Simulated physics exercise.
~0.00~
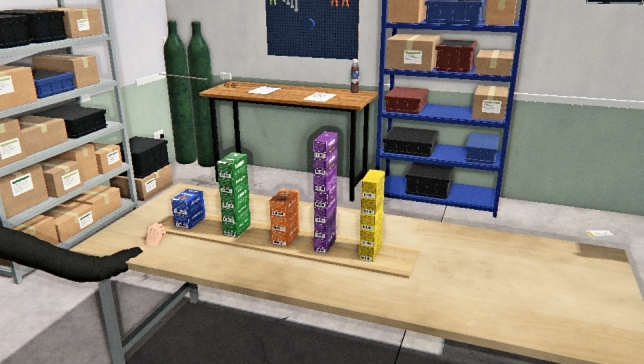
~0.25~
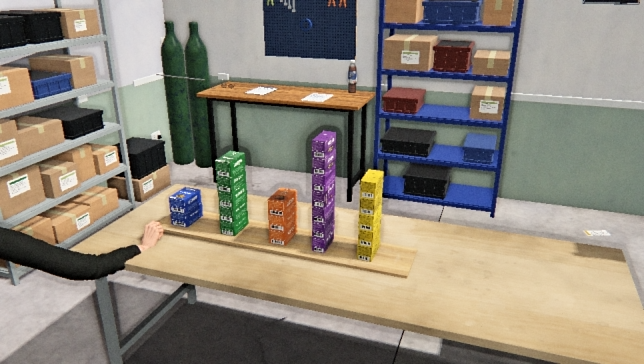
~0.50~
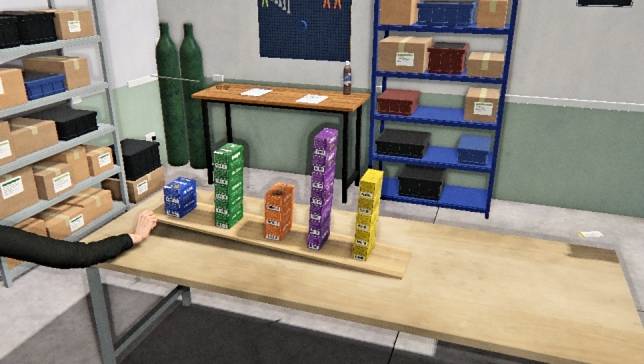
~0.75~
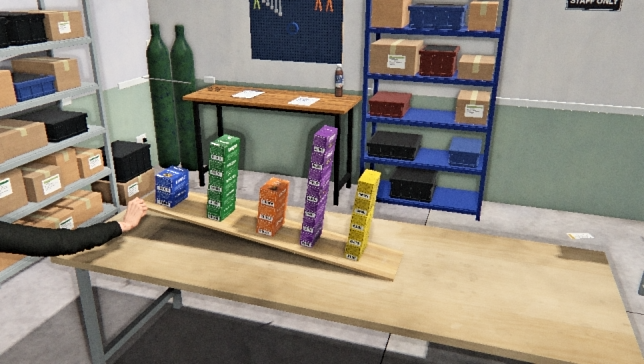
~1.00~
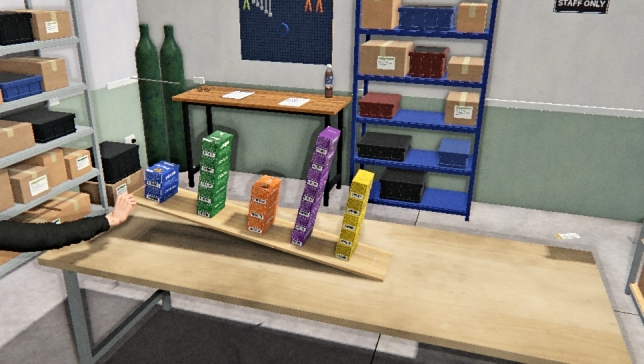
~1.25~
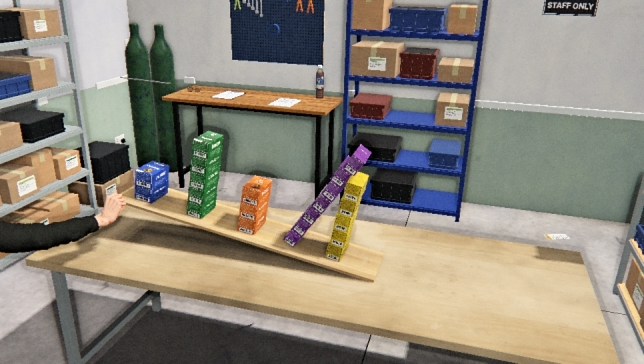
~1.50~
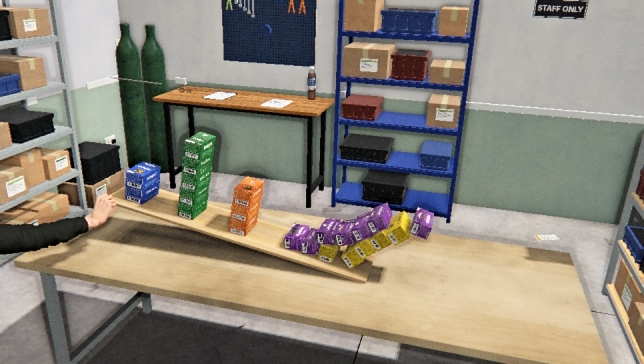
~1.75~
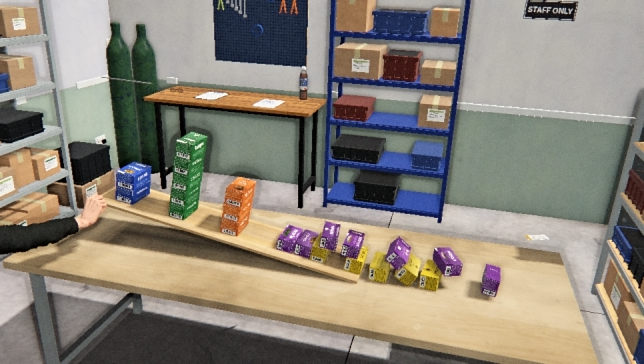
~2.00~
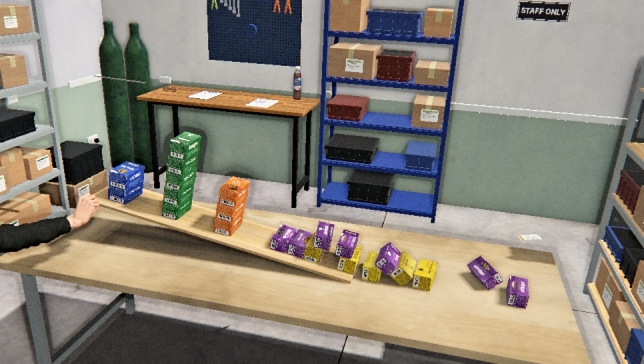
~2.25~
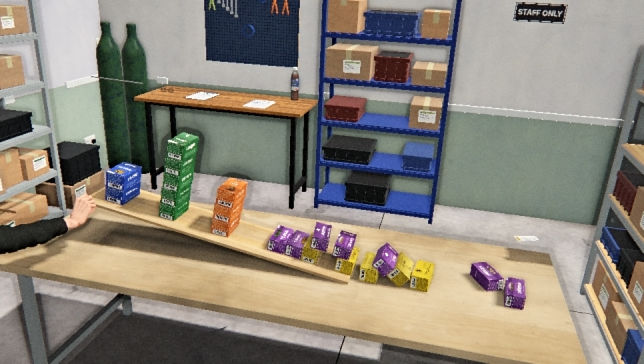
An arm in a dark sleeve reaches in from the left of a workshop, seen from slightly above, holding the end of a long board on a wooden table. Along the board stand five stacks of small packets, blue, green, orange, tall purple and yellow, with shelves behind. The hand raises the left end, and the board tilts down to the right. The purple stack leans right against the yellow one, and both topple, scattering packets down the board and across the table. The blue, green and orange stacks remain standing on the sloping board, still held up by the hand.
